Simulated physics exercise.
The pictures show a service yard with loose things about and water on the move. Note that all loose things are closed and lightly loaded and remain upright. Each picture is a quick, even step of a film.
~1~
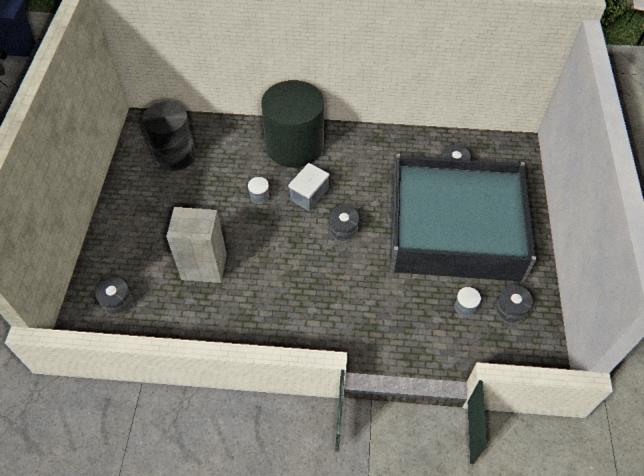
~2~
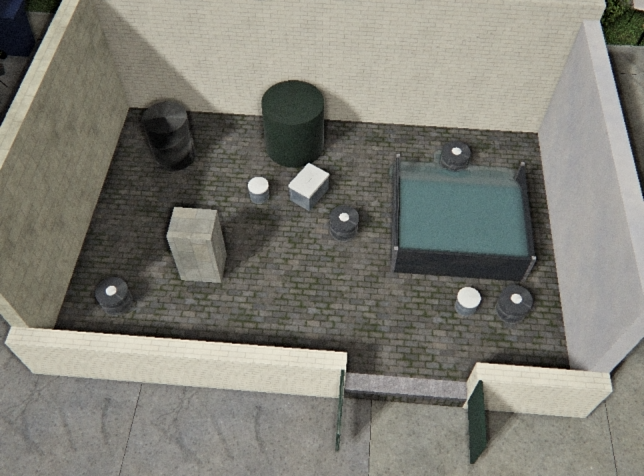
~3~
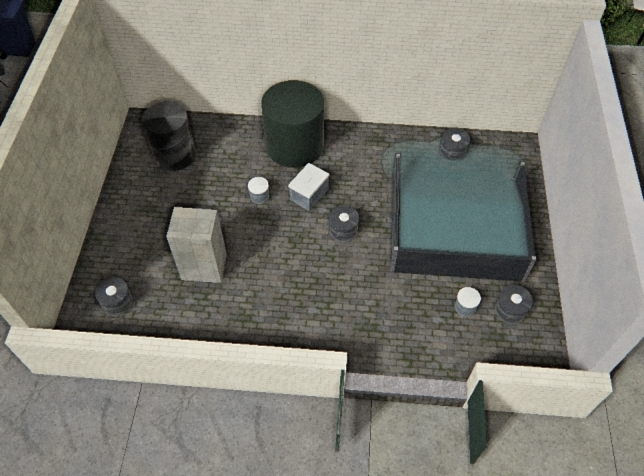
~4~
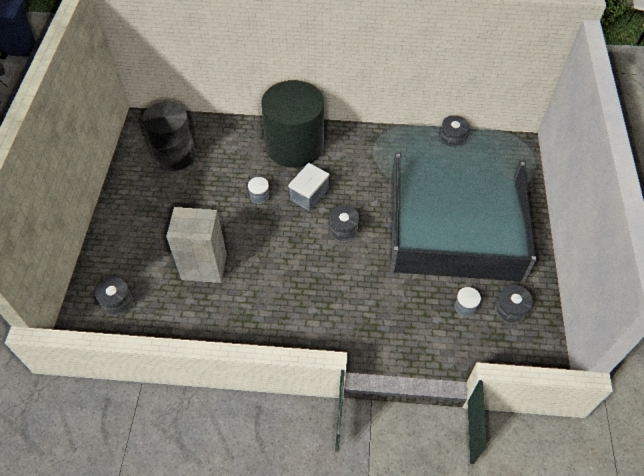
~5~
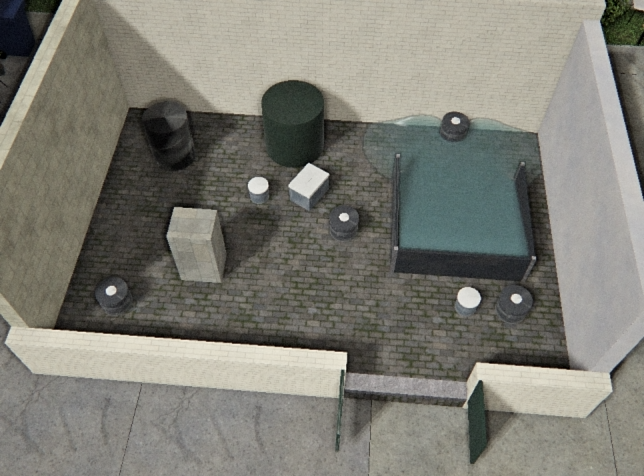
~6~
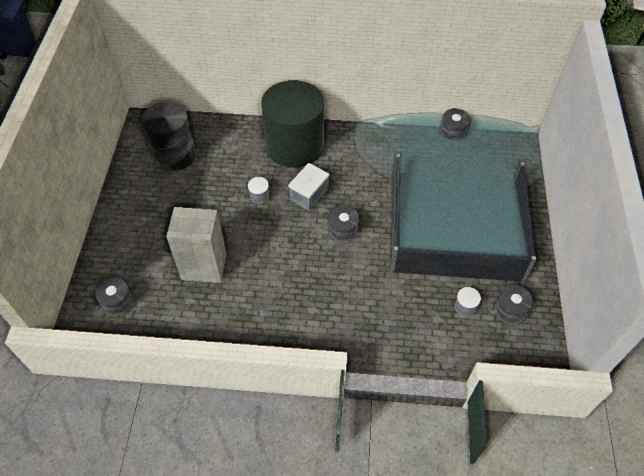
Bluish-green water poured out over the back of a dark-walled tank in a walled yard and spread across the bricks to the back wall, nudging one small dark tub while everything else stayed put.
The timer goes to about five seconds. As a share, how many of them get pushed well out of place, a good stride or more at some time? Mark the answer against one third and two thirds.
One to two thirds of them.
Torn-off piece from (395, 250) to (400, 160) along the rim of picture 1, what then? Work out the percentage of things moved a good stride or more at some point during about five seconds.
I'd guess around 60 percent of them.
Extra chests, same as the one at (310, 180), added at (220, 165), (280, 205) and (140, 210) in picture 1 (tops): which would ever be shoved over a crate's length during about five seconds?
Stays put, displaced, stays put.
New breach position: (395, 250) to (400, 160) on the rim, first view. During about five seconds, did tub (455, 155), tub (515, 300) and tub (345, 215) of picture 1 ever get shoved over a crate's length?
Here's my take, in sequence: Fails to go that far, fails to go that far, and dislodged that far.
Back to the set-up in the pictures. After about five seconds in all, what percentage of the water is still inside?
About 100 percent.
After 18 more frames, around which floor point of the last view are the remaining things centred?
Mean position: About (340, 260).
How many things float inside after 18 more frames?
So that is 1.
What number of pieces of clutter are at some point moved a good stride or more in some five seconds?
That works out to 3.
A moment on, 1 of 7 are well off their spots; 1 afloat.
Next, 0 of 7 are well off their spots; 1 afloat.
Later, 3 of 7 are well off their spots; 1 afloat.
In the end, 3 of 7 are well off their spots, and 3 have been at some point; 1 afloat.
